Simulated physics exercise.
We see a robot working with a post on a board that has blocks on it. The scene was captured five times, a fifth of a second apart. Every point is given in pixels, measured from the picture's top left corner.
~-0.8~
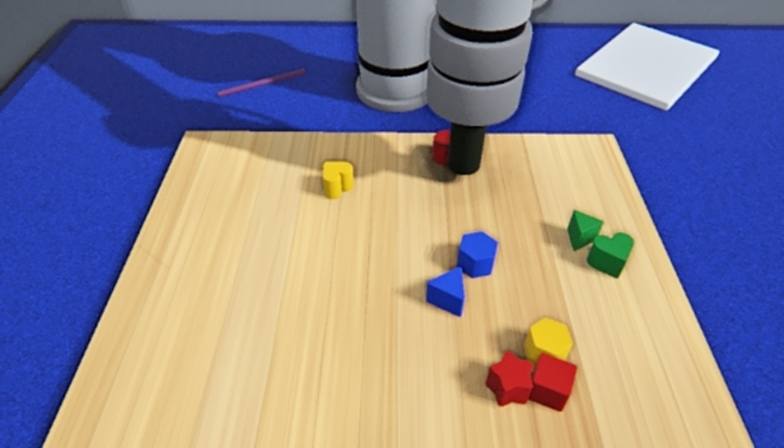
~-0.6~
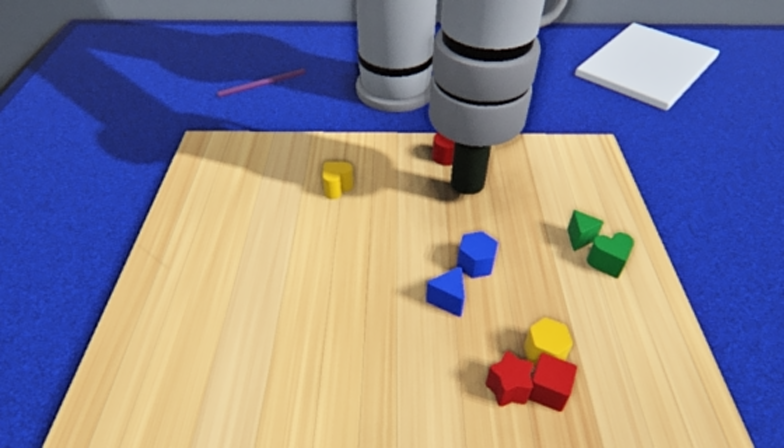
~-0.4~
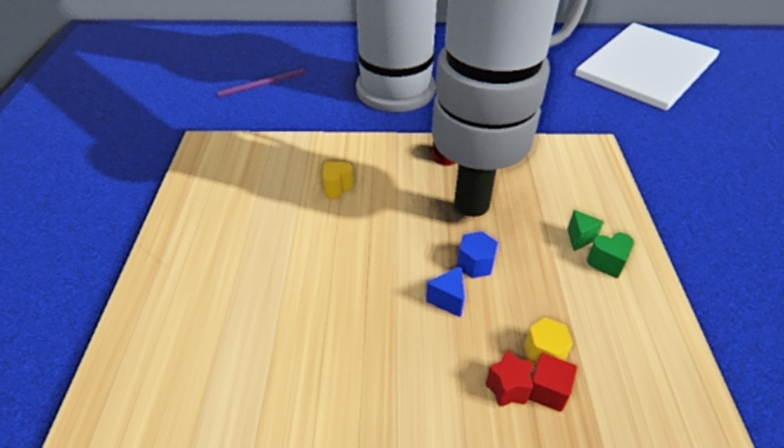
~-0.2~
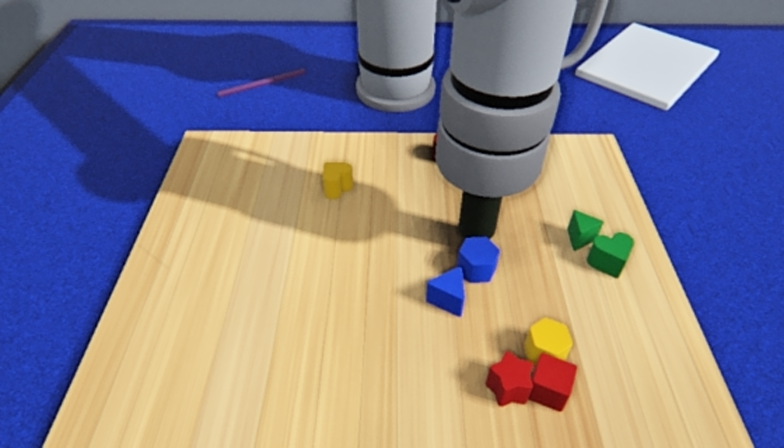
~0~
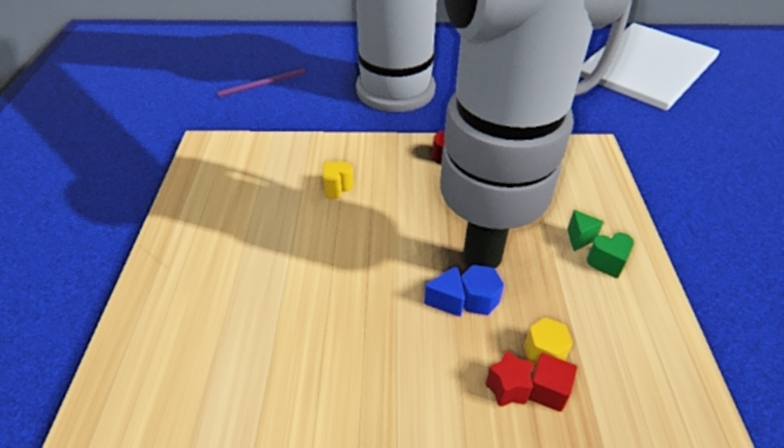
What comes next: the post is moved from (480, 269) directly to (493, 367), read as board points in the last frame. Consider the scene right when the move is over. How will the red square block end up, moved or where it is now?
It stays.
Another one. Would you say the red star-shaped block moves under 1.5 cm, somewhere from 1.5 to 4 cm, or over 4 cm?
That block covers between 1.5 and 4 cm.
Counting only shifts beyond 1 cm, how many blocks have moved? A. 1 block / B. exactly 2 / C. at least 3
Letter B.
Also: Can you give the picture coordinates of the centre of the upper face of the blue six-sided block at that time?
Put as a pixel place, it's (478, 384).
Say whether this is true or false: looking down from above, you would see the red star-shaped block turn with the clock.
Answer: False.
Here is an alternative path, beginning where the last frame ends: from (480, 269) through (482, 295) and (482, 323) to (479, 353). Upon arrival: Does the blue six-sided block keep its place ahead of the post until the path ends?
Final answer: Yes.
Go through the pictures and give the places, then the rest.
The first picture shows post tip (464, 165); block tops, blue six-sided block (479, 245); red star-shaped block (514, 371); red square block (556, 373).
The second picture shows post (467, 184); blocks unchanged.
The third picture shows post (472, 205); blocks unchanged.
The fourth picture shows post (477, 229); blue six-sided block (480, 250).
The fifth picture shows post (482, 257); blue six-sided block (483, 280); red star-shaped block (514, 371); red square block (556, 373).
The first path, step by step. One third of the way, post (487, 287); blue six-sided block (488, 314).
Two thirds of the way, post (492, 320); blue six-sided block (487, 349); red star-shaped block (517, 379).
At the end, post (496, 355); blue six-sided block (478, 384), turned 25° clockwise; red star-shaped block (525, 406), turned 65° anticlockwise; red square block in place.
